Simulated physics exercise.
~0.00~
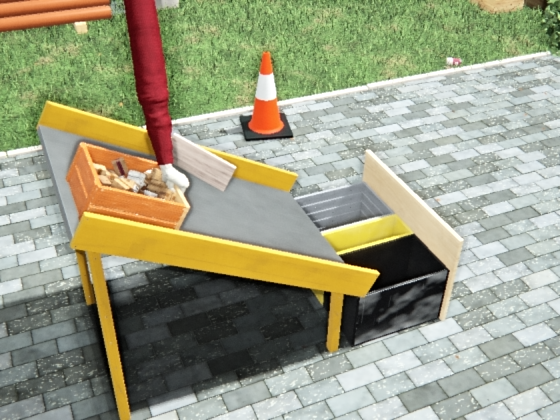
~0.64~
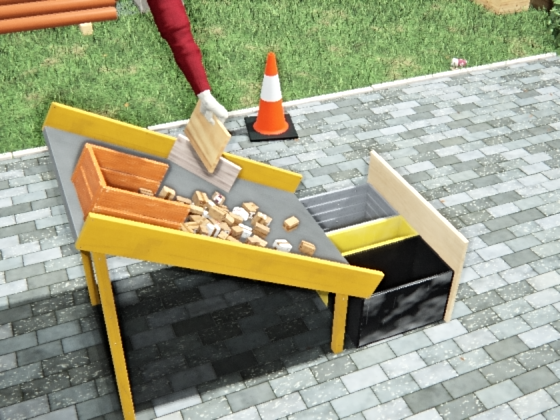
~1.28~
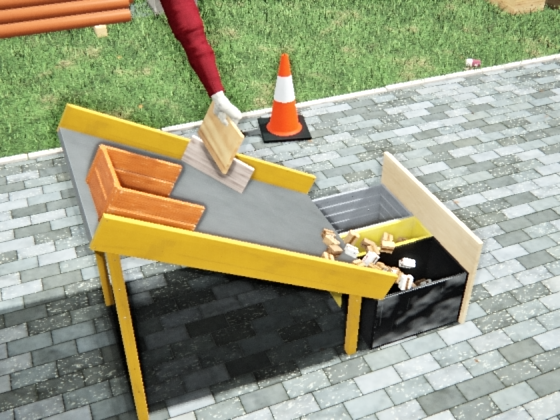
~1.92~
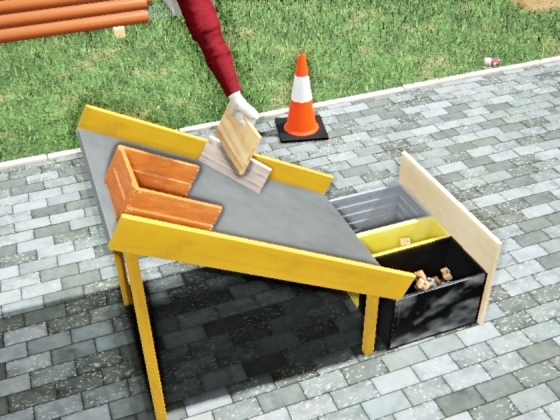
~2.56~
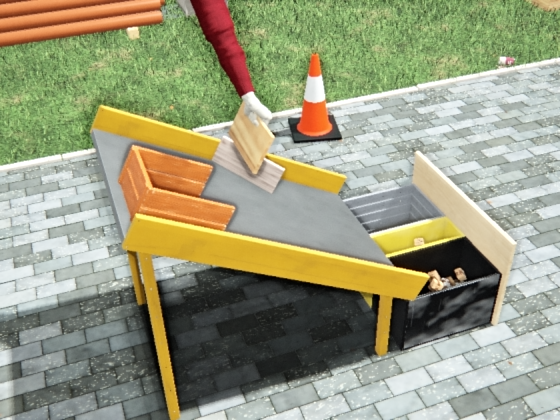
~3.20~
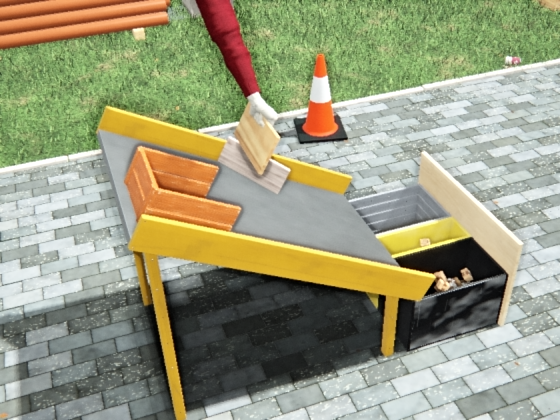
On grey paving beside a strip of grass, seen from above, a sloping grey table with yellow rails stands near an orange and white cone. An orange wooden pen full of small tan and pale pieces sits at its upper left, and grey, yellow and black bins wait at the lower right. A red-sleeved arm with a pale hand reaches to the pen, then lifts a wooden board clear. The pieces spill out, spread down the slope and tumble over the low end, mostly towards the yellow and black bins. The slope ends empty, with pieces showing in the black and yellow bins and the hand still holding the board.
